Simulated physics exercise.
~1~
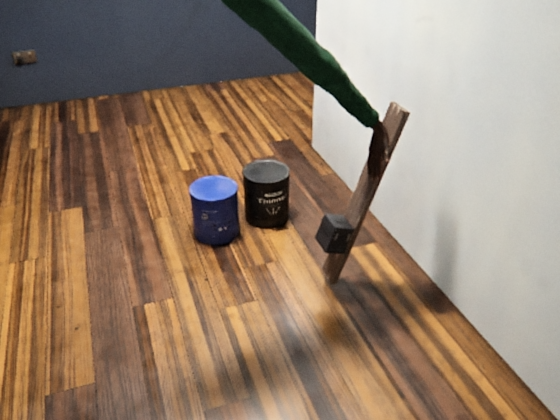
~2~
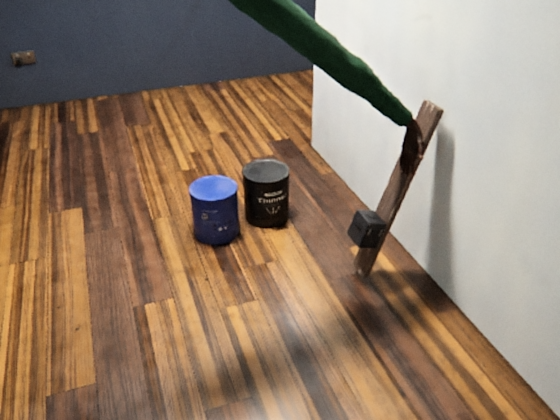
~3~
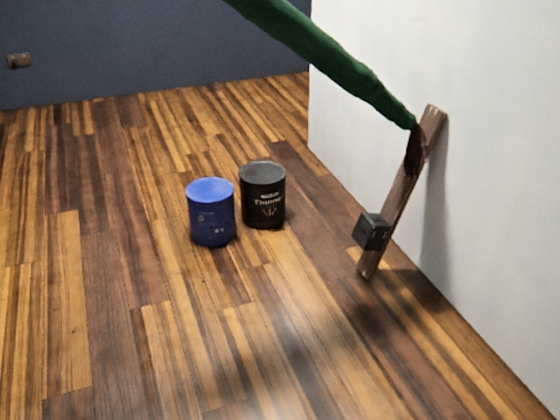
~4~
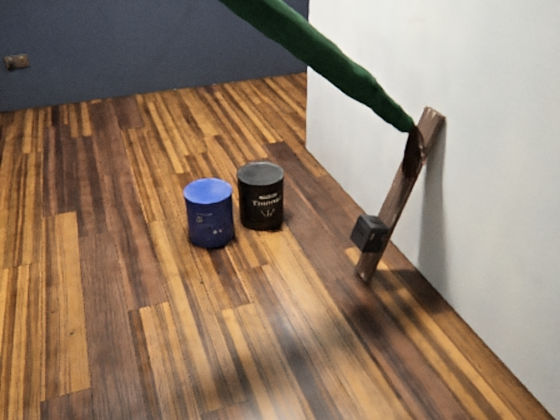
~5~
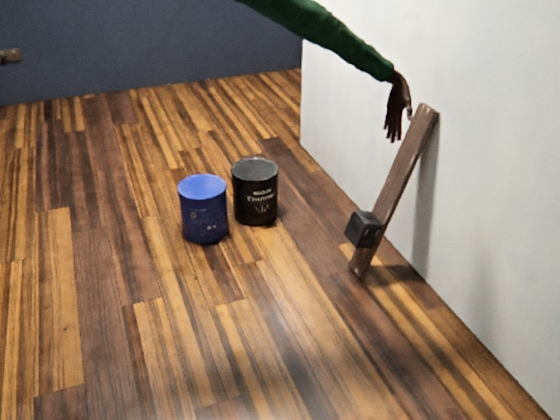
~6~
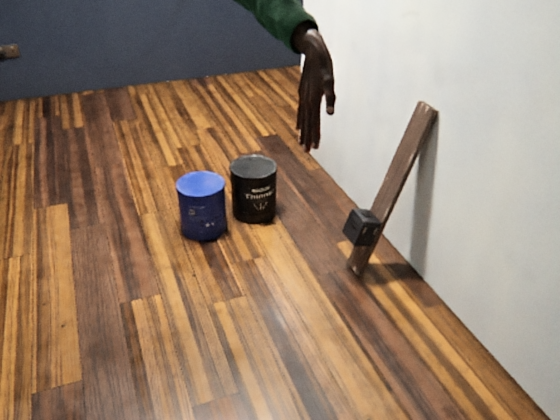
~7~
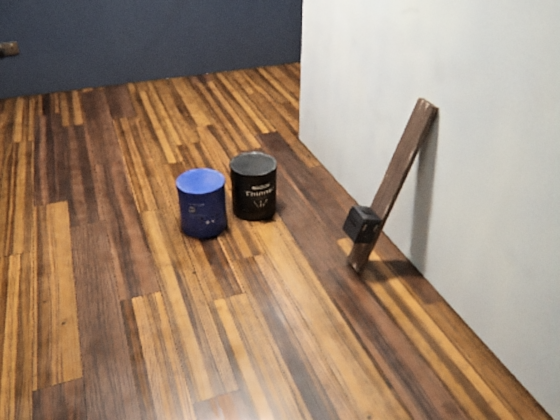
A hand in a green sleeve moves a brown plank to the right and leans it against a bare pale wall, then lets go and withdraws, leaving the plank leaning there while a blue pail and a black pail stand on the wooden floor.
